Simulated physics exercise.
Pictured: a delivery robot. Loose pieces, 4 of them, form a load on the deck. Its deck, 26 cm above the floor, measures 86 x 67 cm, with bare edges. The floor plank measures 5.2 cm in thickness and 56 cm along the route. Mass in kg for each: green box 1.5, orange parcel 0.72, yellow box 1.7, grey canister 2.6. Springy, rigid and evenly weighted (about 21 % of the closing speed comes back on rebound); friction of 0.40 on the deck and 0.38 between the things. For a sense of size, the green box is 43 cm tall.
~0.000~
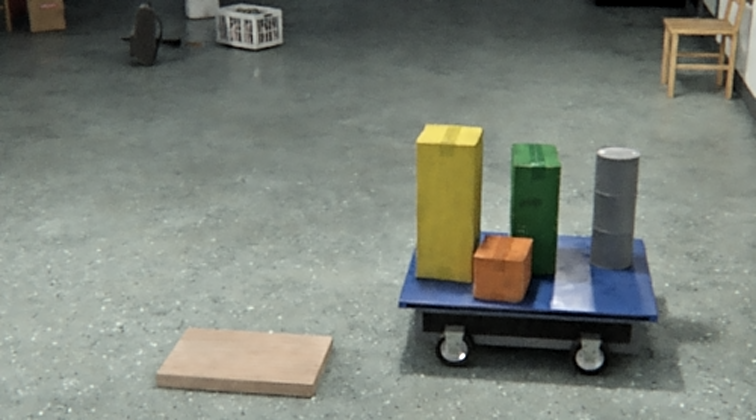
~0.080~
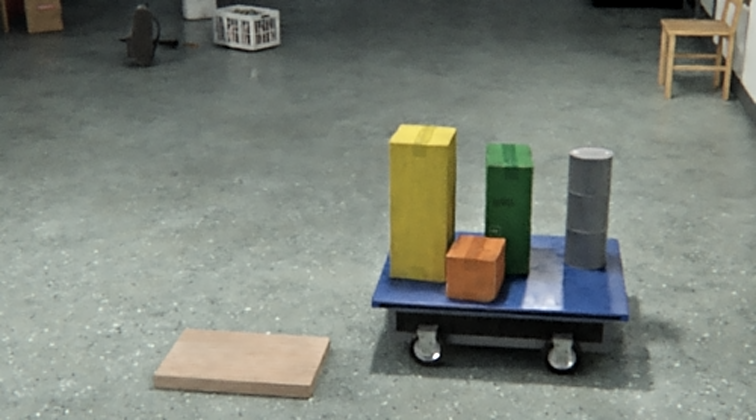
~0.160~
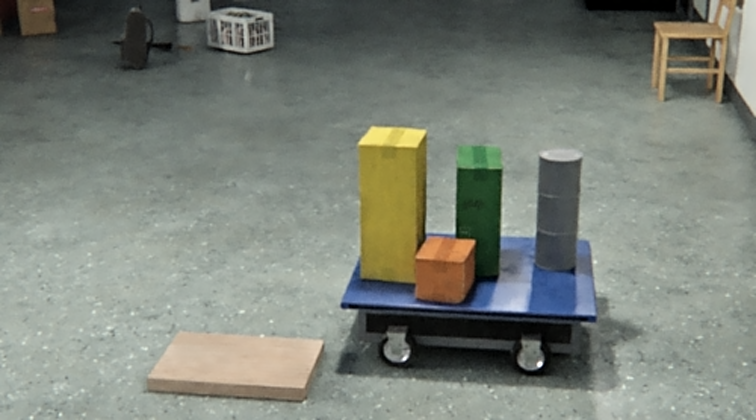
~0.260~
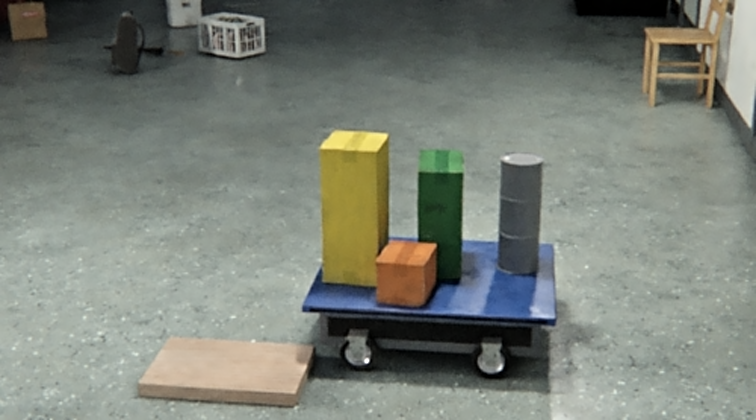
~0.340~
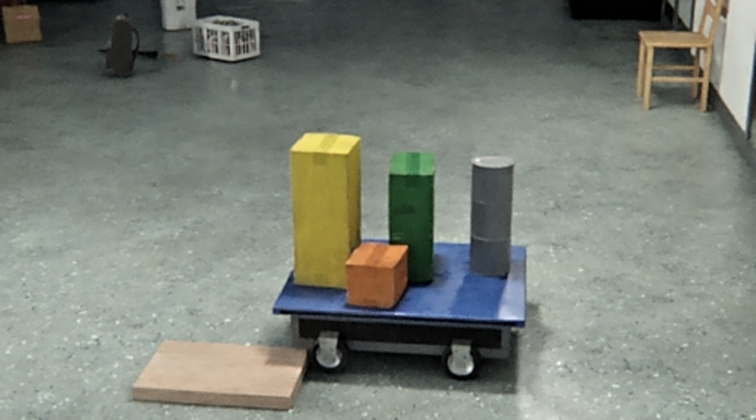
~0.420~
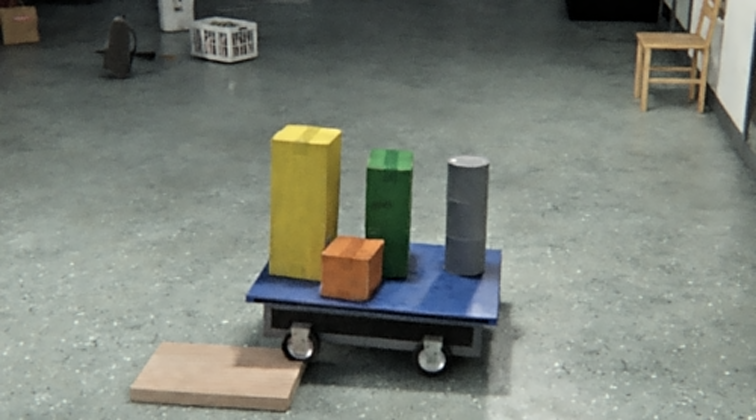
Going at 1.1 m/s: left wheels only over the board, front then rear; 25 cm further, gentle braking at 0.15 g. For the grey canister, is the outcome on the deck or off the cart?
Lost overboard.
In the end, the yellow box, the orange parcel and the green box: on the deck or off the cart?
Yellow box: Goes out of bounds; orange parcel: Stays in bounds; green box: Stays in bounds.
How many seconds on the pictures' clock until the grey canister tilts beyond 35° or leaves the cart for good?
Roughly at the 1.3 s mark.
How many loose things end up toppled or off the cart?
It comes to 2.
After 1.12 s, cart 123 cm along; grey canister 23° off upright near (279, 189); yellow box 3° off upright; green box moved 4 cm.
After 1.72 s, cart 188 cm along; yellow box and grey canister now off the cart; green box 3° off upright; orange parcel moved 4 cm.
In the end (2.8 s), off the cart, yellow box and grey canister; the other 2 under 10 cm from the start.
